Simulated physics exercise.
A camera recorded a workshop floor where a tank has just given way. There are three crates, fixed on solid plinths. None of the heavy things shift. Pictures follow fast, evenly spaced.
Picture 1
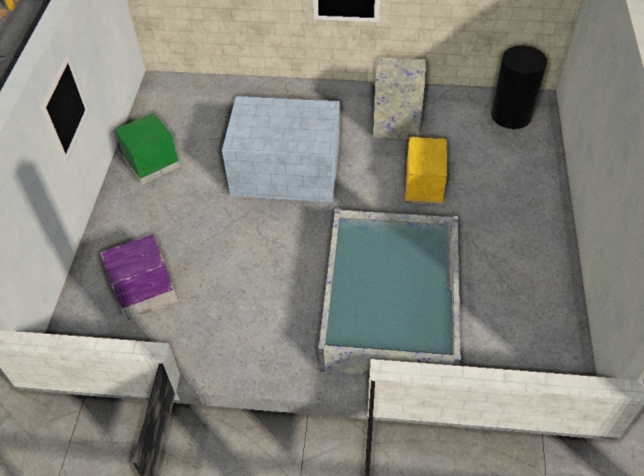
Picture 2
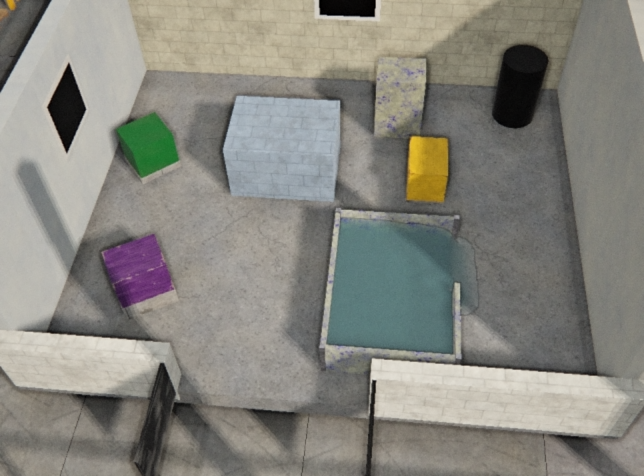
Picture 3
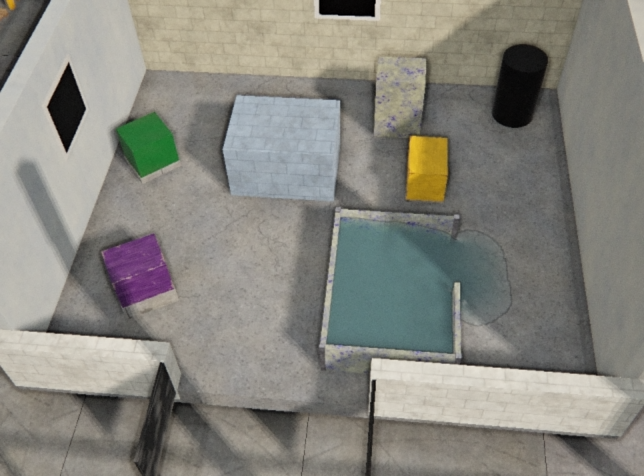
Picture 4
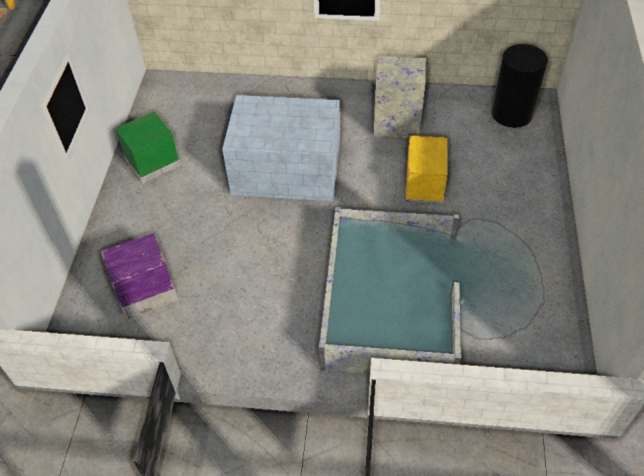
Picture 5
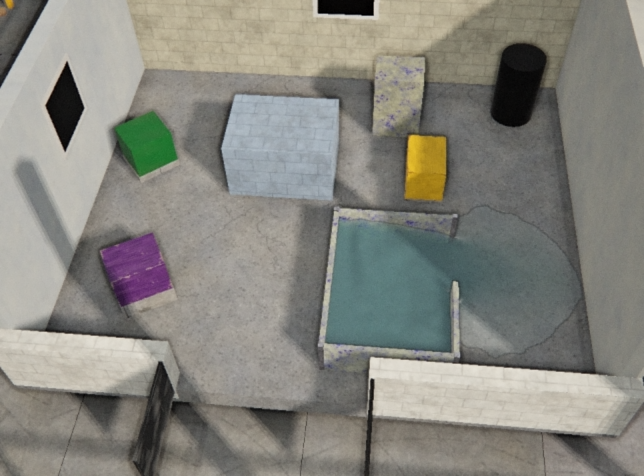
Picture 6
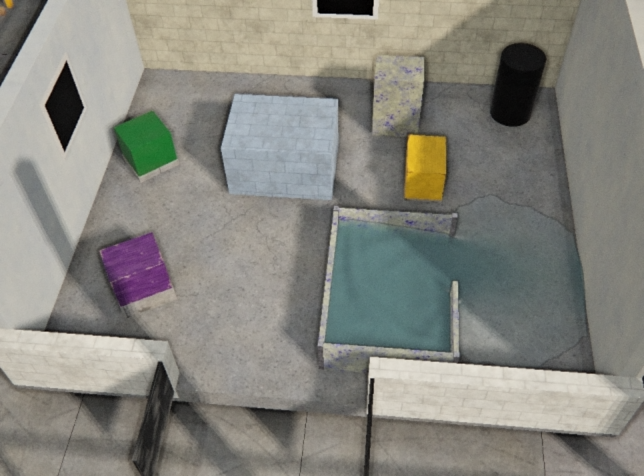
Water pouring from a gap in the right side of a low tank, spreading rightward across a grey workshop floor near colored crates.
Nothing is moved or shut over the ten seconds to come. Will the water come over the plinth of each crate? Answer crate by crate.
The purple crate: No, it stays dry. The green crate: No, it stays dry. The yellow crate: Yes, water reaches it.
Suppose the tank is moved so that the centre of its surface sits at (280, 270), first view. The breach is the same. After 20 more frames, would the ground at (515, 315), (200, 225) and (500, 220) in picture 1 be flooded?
Results in order - swamped, left untouched, swamped.
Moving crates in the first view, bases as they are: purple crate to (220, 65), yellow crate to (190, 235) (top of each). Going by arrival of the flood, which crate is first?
Answer: The purple one.
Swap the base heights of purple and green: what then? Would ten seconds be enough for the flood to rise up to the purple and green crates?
I reckon the purple crate is left unharmed but the green crate is left unharmed.
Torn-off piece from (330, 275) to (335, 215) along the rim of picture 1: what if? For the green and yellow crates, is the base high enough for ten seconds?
So the green crate goes wet while the yellow crate remains untouched.
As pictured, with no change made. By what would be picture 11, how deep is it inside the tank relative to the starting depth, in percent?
It comes to some 68 percent.
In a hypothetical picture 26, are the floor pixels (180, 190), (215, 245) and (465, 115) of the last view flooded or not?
Point one left clear, point two left clear, point three sodden.
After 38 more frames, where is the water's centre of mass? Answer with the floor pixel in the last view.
Around pixel (440, 221) of the last picture.
A moment on, water covers 15 % of the floor; the purple crate not reached, the green crate not reached, the yellow crate not reached.
Next, water covers 20 % of the floor; the purple crate not reached, the green crate not reached, the yellow crate not reached.
Then, water covers 30 % of the floor; the purple crate not reached, the green crate not reached, the yellow crate not reached.
Later, water covers 50 % of the floor; the purple crate not reached, the green crate not reached, the yellow crate water round its plinth.
In the end, water covers 65 % of the floor; the purple crate stayed above the water, the green crate stayed above the water, the yellow crate was topped.
